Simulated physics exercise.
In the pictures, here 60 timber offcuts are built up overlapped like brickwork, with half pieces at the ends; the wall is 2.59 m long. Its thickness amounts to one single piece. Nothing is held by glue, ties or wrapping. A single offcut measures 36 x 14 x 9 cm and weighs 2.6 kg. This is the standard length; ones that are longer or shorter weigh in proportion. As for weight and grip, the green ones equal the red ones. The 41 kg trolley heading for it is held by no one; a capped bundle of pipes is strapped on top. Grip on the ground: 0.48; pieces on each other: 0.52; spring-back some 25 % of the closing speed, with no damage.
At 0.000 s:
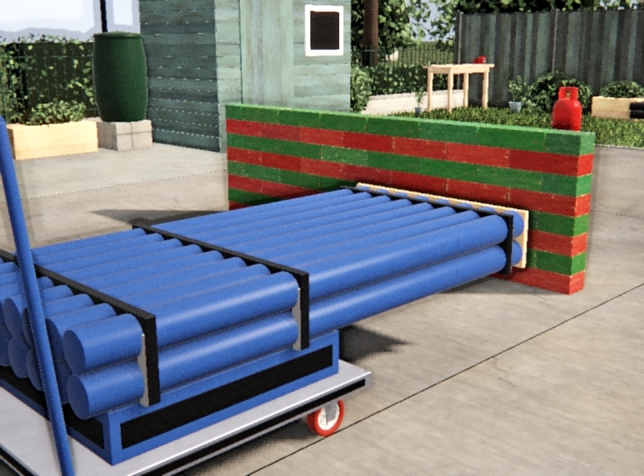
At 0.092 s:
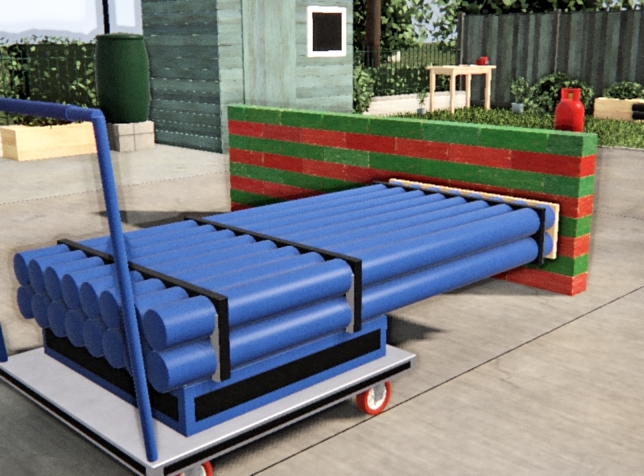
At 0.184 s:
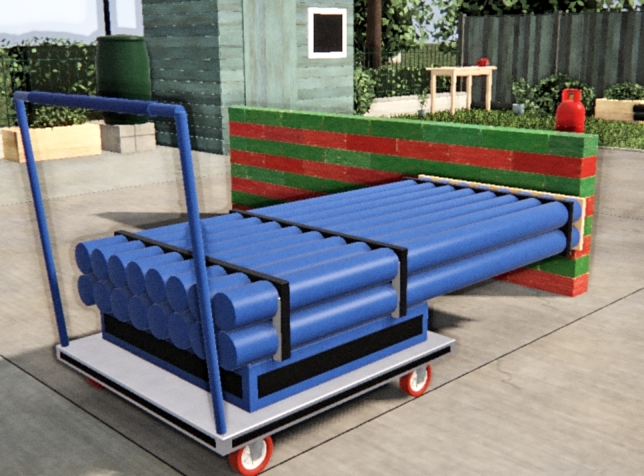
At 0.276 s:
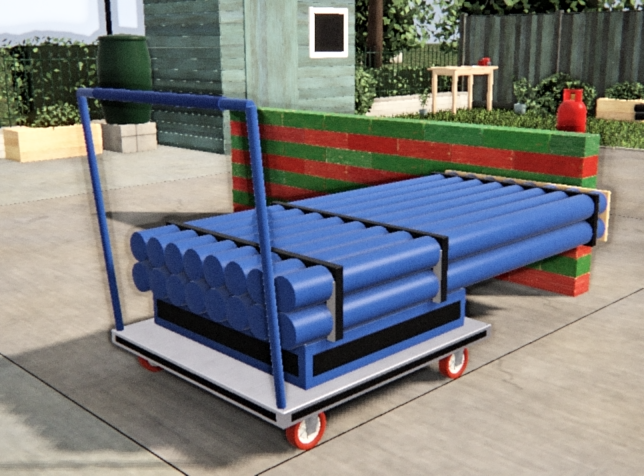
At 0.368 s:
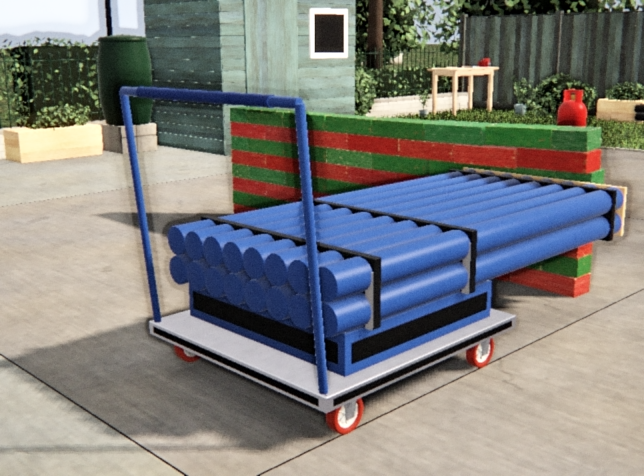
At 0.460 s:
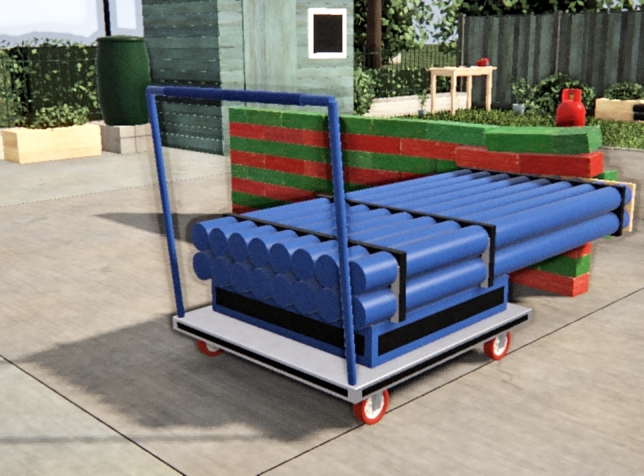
A flat trolley with an upright blue handle and a strapped stack of long blue cylinders rolls rightward and away, unattended, across a paved yard seen from a fixed, slightly raised viewpoint. Behind it stand a red-and-green striped block wall, a grey-green shed, a dark green barrel, a small table and a red canister. The load's padded far end pushes into the wall's right part, shifting and tilting its blocks.
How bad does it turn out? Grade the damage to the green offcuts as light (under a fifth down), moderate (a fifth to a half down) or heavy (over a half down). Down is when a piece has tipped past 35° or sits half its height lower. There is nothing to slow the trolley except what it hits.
Moderate.
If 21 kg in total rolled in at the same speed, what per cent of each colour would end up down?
Then red 30, green 40 per cent.
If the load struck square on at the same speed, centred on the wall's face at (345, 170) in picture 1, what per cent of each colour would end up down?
The red ones would be 40 per cent down and the green ones 50 per cent.
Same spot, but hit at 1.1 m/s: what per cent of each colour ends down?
Down at the end: Red 20 per cent, green 40 per cent.
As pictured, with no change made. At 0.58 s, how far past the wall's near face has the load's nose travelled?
Measured: Approx. 25 cm.
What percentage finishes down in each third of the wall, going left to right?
I'd put it at 0 % left, 30 % middle and 60 % right.
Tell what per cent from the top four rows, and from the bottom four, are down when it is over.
I'd put the top at 40 per cent and the bottom at 20 per cent.
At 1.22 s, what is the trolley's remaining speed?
Speed: Near 0.7 m/s.
After 0.58 s, load 27 cm past the wall's line, still rolling; 4 of the 32 green offcuts down (6 of 60 in all colours); top green offcut unmoved; top red offcut 26 mm lower.
After 0.84 s, load 48 cm past the wall's line, still rolling; 9 of the 32 green offcuts down (14 of 60 in all colours); top green offcut unmoved; top red offcut 24 mm lower.
After 1.22 s, load 76 cm past the wall's line, still rolling; 10 of the 32 green offcuts down (15 of 60 in all colours); top green offcut unmoved; top red offcut 24 mm lower.
After 2.08 s, load 1.08 m past the wall's line, still rolling; 12 of the 32 green offcuts down (19 of 60 in all colours); top green offcut unmoved; top red offcut 24 mm lower.
At rest (3.9 s), load 1.02 m past the wall's line, stopped; 12 of the 32 green offcuts down (19 of 60 in all colours); top green offcut unmoved; top red offcut 24 mm lower. That is 38 per cent. As the last picture would show them, middles, top green offcut near (311, 121), top red offcut near (593, 144).
